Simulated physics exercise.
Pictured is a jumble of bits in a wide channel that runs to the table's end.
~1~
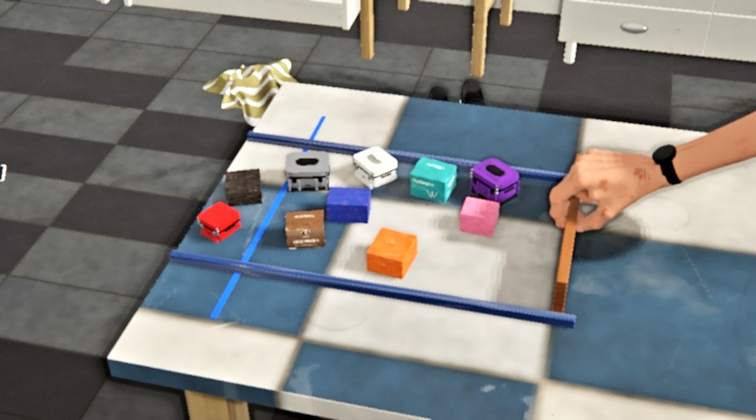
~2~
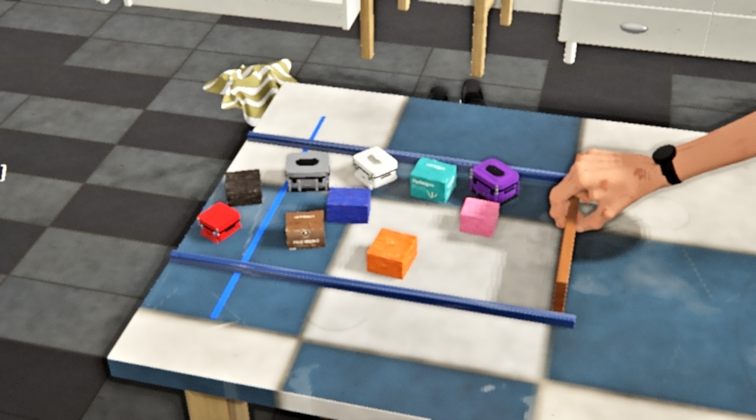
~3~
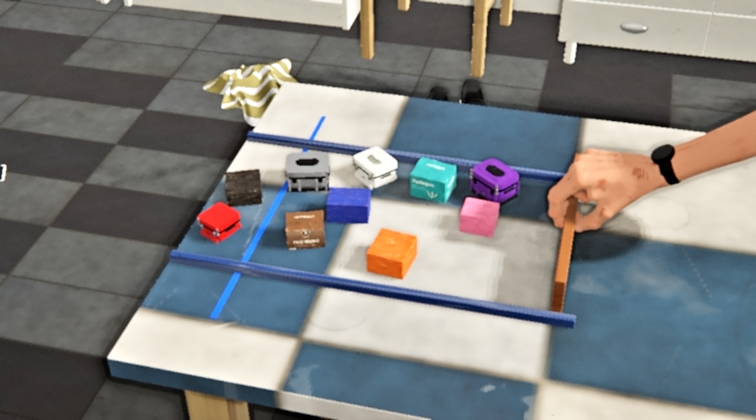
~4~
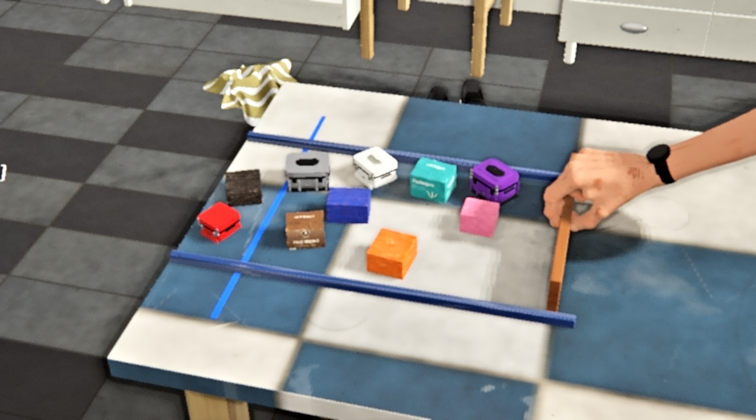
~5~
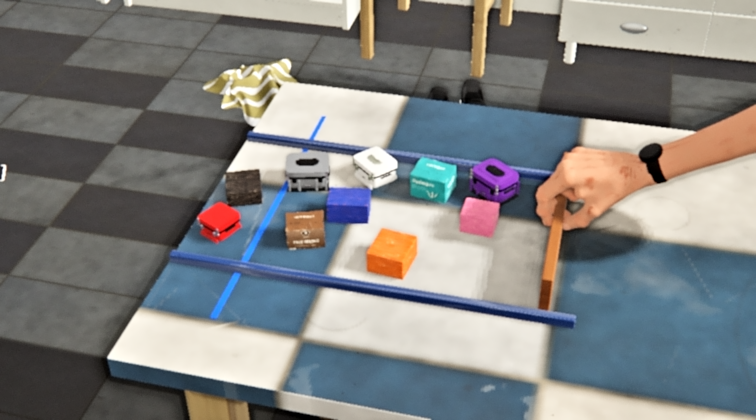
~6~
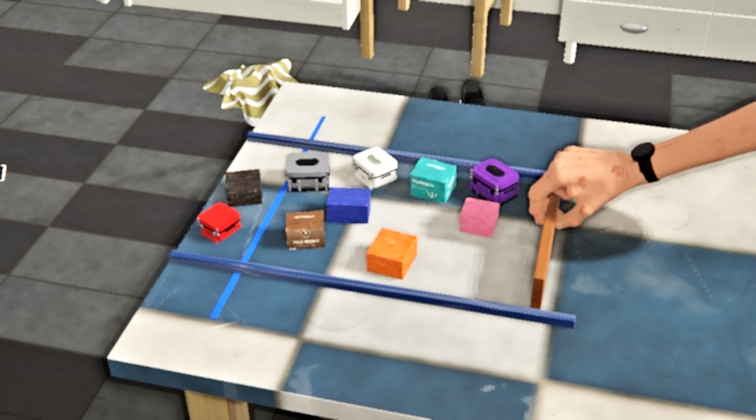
On a checkered tabletop, colourful blocks and small cases sit scattered between two long blue rails, with a blue tape line crossing near the left. A hand wearing a dark wristband grips an upright wooden board at the right and slides it slightly left, while the scattered objects stay still.
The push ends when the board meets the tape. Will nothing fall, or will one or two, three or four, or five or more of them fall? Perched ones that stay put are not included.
I expect three or four pieces to come off the table.
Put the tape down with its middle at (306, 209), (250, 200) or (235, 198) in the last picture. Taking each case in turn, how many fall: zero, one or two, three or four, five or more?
Lab note - count at each of the three spots: None at all; more than four; more than four.
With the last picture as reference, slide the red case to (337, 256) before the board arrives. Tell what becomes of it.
From that start, the object then is safe.
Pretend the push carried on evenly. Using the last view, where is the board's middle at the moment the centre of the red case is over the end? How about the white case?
For the red case, about (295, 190); for the white case, about (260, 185).
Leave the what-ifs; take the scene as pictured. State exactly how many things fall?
3 in total.
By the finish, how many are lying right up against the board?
Looks like 3 of them, all told.
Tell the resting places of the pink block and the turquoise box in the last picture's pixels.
You'll find the pink block at roughly (264, 187) and the turquoise box at roughly (246, 167).
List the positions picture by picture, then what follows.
Red case (220, 223); black block (244, 188); grey case (308, 171); board (570, 230); tape (276, 204), in the first frame.
Black block (244, 188); turquoise box (433, 181), in the second frame.
Grey case (308, 172); blue block (349, 206), in the third frame.
Red case (220, 224); orange block (392, 253), in the fourth frame.
Black block (244, 188); board (557, 228), in the fifth frame.
Red case (220, 224); black block (244, 188); grey case (308, 172); board (549, 227); tape (276, 204), in the sixth frame.
A little later, none off yet; red case at rest near (220, 224); black block at rest near (244, 188); grey case at rest near (308, 172).
When it is over, the number that fall off is three or four; down, grey case, black block and red case.
